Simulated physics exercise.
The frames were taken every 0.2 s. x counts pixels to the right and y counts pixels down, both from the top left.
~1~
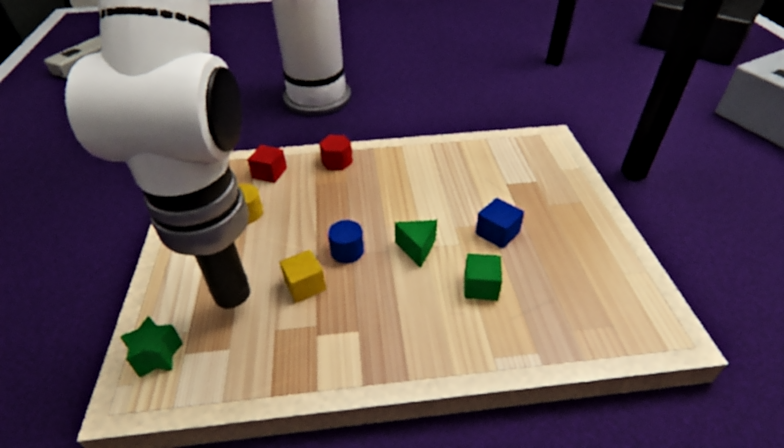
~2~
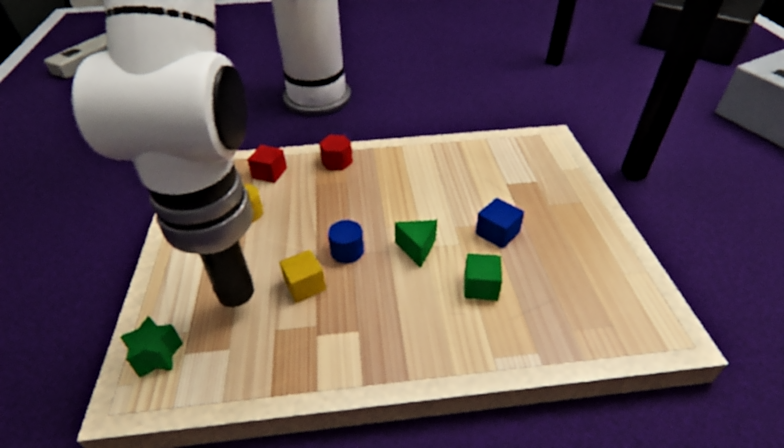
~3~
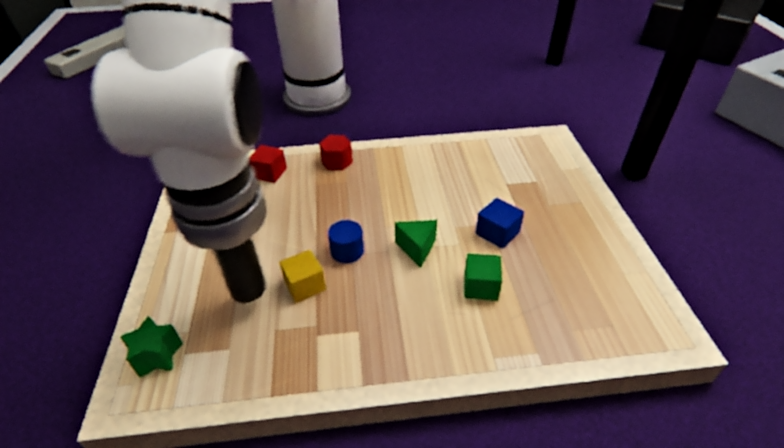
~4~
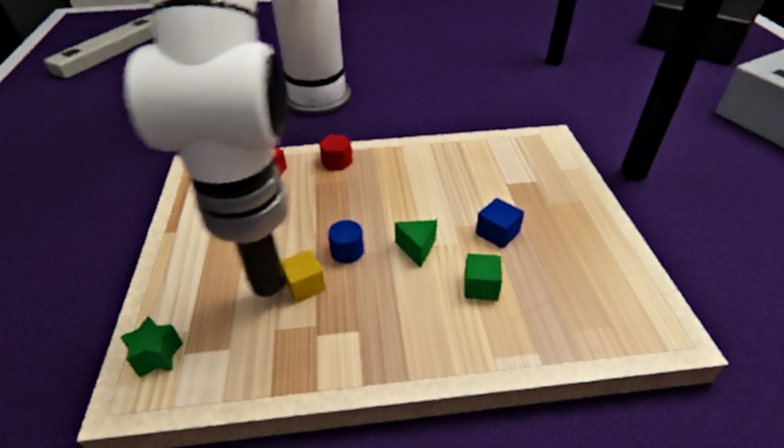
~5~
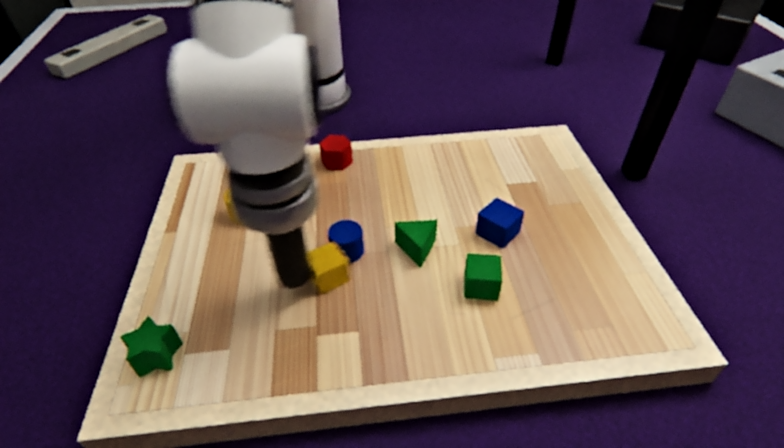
A robot arm's black post moves right across the wooden board and pushes the yellow block.
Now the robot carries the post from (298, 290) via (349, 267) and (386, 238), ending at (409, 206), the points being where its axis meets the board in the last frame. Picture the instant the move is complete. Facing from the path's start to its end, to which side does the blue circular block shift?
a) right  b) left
Answer: B.
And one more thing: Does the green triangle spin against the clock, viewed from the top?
No, I don't think so.
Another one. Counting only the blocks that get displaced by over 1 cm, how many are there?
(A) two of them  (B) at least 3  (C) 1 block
B - at least 3.
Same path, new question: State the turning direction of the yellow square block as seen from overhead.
Twists clockwise.
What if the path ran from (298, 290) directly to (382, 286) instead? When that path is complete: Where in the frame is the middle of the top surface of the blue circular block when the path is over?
I'd place it at (361, 219), taking the centre of its top.
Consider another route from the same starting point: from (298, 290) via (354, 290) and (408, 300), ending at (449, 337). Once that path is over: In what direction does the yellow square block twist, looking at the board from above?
The yellow square block rotates counterclockwise.
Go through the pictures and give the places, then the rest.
In the first frame, post tip (233, 295); block tops, yellow square block (301, 265); blue circular block (345, 231); green triangle (418, 229).
In the second frame, post (237, 294); blocks unchanged.
In the third frame, post (248, 290); blocks unchanged.
In the fourth frame, post (268, 284); blocks unchanged.
In the fifth frame, post (294, 276); yellow square block (326, 257); blue circular block (345, 231); green triangle (418, 229).
The first path, step by step. One third of the way, post (347, 252); yellow square block (378, 237); blue circular block (370, 215).
Two thirds of the way, post (386, 223); yellow square block (418, 215), turned 35° clockwise; blue circular block (378, 197); green triangle (447, 221), turned 40° clockwise.
At the end, post (409, 192); yellow square block (429, 207), turned 60° clockwise; blue circular block (382, 178); green triangle (453, 220), turned 60° clockwise.
